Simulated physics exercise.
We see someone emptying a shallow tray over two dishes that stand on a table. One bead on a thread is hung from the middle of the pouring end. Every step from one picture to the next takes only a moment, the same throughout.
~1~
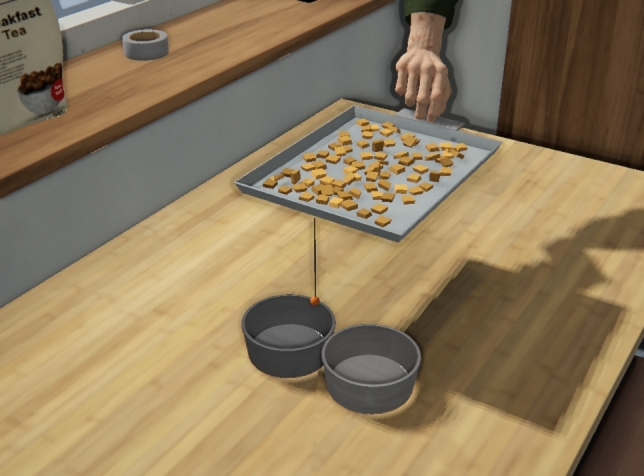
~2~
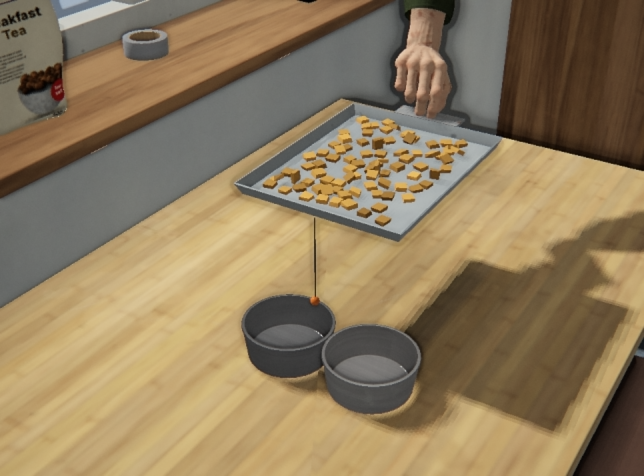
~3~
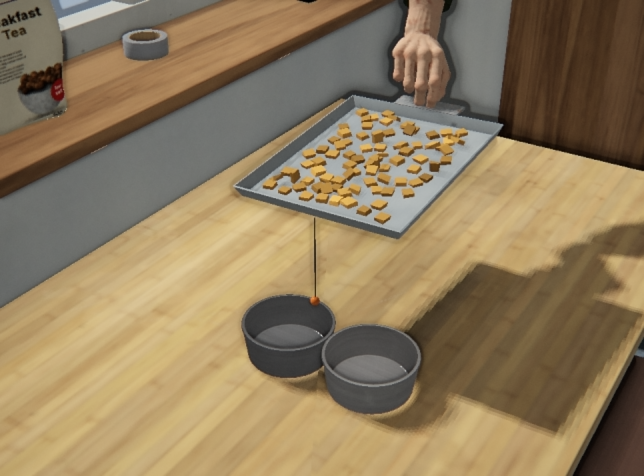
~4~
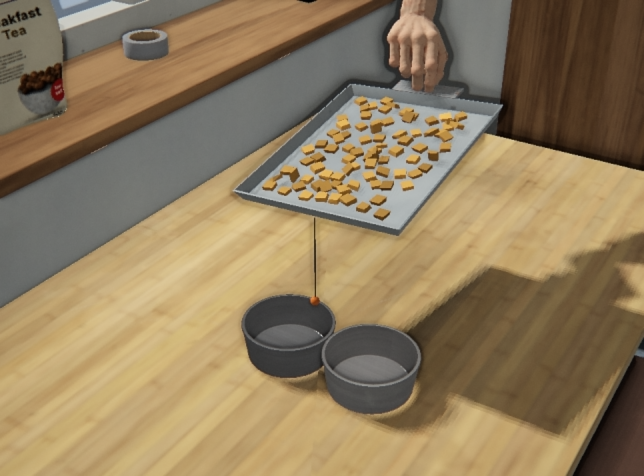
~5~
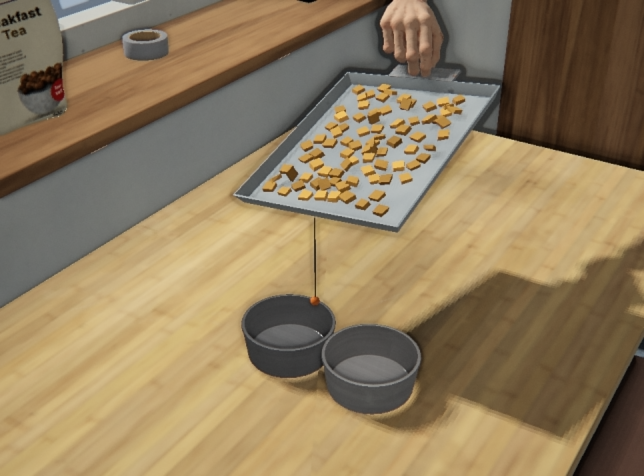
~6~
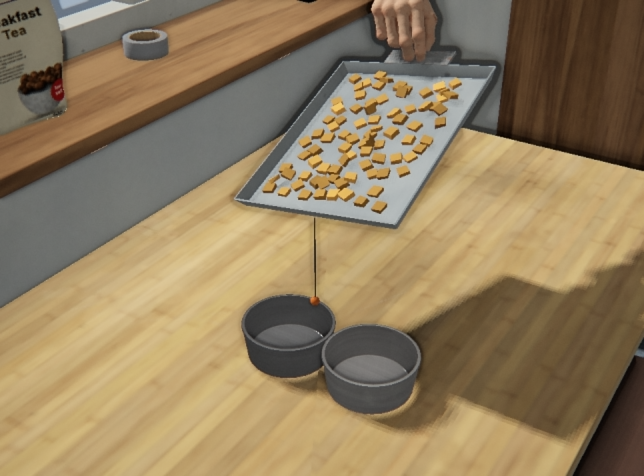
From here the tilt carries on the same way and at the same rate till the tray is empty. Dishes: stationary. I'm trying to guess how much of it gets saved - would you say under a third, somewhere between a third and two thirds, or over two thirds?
Between both dishes you'd find a little less than a third or even fewer.
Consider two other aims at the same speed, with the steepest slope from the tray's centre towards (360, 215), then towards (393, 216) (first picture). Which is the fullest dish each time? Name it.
So the first heading gives the rightward dish, the second gives the rightward dish.
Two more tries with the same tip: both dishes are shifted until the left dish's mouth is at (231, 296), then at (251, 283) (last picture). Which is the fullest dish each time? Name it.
Result 1: The left-hand one; result 2: The left-hand one.
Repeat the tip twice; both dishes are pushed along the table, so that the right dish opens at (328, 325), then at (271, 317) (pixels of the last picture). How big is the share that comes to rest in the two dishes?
Roughly 90% on the first try and 80% on the second.
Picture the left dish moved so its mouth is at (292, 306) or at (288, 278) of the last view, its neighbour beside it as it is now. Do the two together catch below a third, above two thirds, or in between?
For the first try it's less than a third, and for the second it's under a third.
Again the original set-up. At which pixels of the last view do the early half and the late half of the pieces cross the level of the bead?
Near (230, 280) and later near (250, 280).
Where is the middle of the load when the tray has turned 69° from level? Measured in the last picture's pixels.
Around (272, 194).
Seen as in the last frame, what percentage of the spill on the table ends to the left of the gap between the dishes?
About 100 percent.
Soon, tray tipped steeply; most on the tray; a stray few outside both; about a quarter in the air.
A while on, tray tipped past a quarter turn; a small part in the left dish; most outside both.
Towards the end, tray tipped past a quarter turn; a small part in the left dish; most outside both.
Finally, tray tipped past a quarter turn; none in the right dish; a small part in the left dish; most outside both.
